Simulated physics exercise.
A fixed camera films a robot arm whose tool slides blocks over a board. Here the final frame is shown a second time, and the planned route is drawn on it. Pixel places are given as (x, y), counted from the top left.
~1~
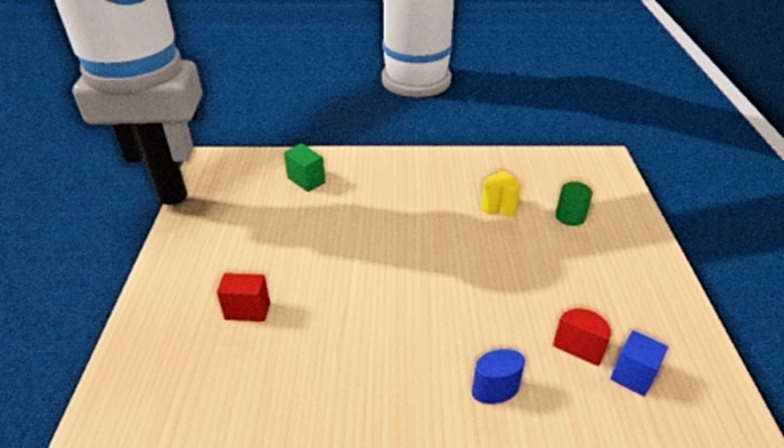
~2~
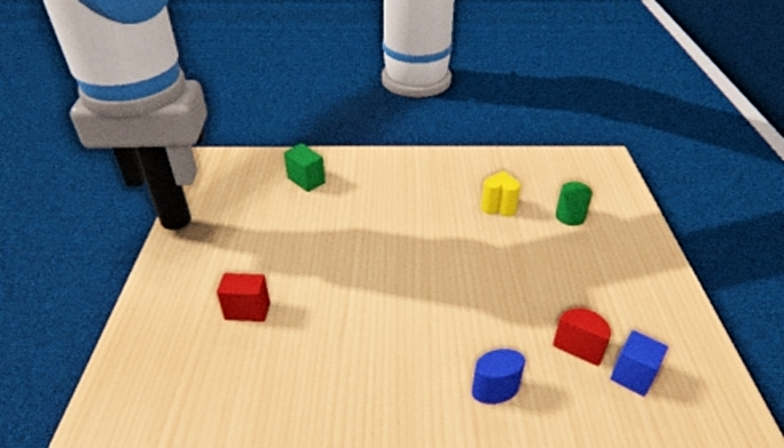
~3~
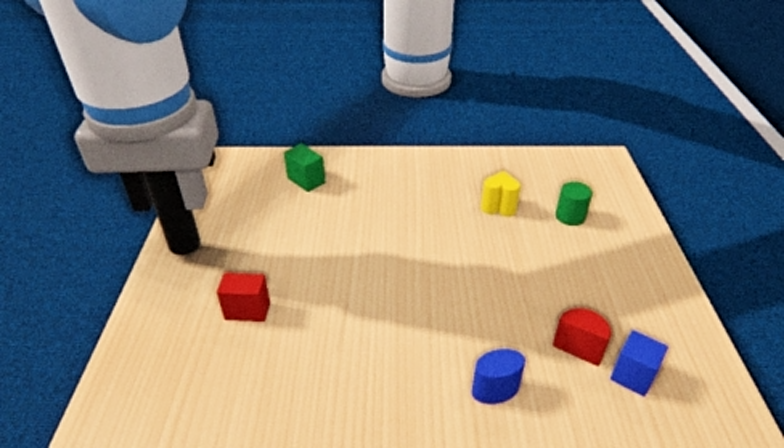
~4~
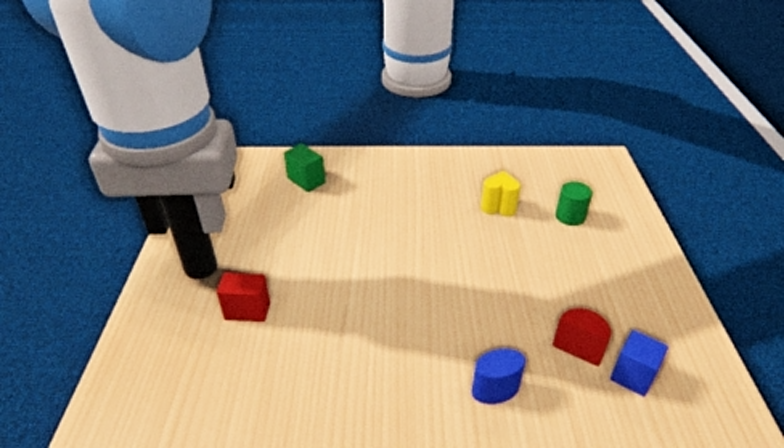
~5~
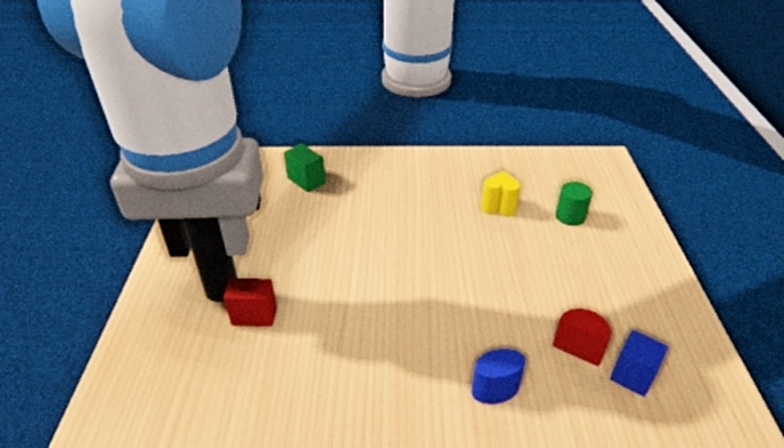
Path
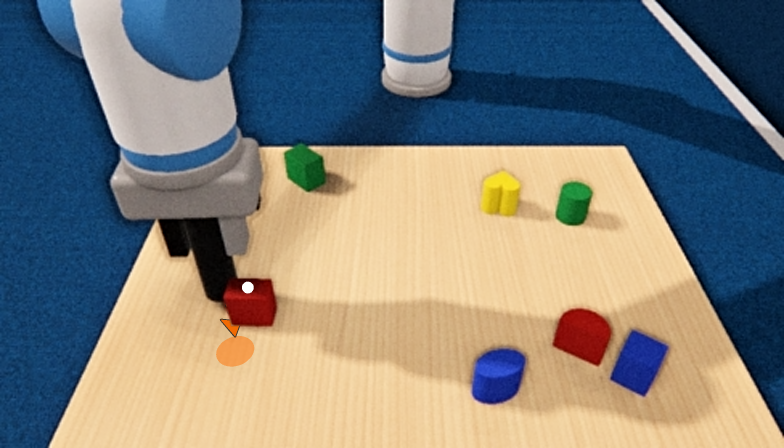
Robot arm lowering its black tool toward the front of a wooden board, then nudging a red block slightly right.
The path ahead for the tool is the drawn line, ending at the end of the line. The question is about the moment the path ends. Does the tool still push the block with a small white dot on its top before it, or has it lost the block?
It falls back or aside.
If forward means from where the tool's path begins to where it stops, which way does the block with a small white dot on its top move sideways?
Out to the left.
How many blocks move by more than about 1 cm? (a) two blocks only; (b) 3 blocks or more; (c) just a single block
I'll go with c - just a single block.
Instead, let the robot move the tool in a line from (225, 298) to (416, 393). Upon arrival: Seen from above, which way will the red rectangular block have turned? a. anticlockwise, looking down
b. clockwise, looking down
The answer is b.
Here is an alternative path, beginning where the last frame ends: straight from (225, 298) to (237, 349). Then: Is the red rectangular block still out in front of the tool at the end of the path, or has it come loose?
It lies beside or behind the tool.
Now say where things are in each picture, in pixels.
Lower end of the tool at (173, 197), tops of blocks, red rectangular block at (241, 283), in the first picture.
Tool at (176, 221), blocks as before, in the second picture.
Tool at (185, 245), blocks as before, in the third picture.
Tool at (201, 268), blocks as before, in the fourth picture.
Tool at (223, 290), red rectangular block at (248, 288), in the fifth picture.
The drawn path runs from (225, 298) over (233, 322) to (235, 351); the dot is on the red rectangular block.
The first path, step by step. Halfway along, tool at (231, 315); red rectangular block at (266, 301), turned 35° anticlockwise.
At the end, tool at (233, 343); red rectangular block at (271, 307), turned 75° anticlockwise.
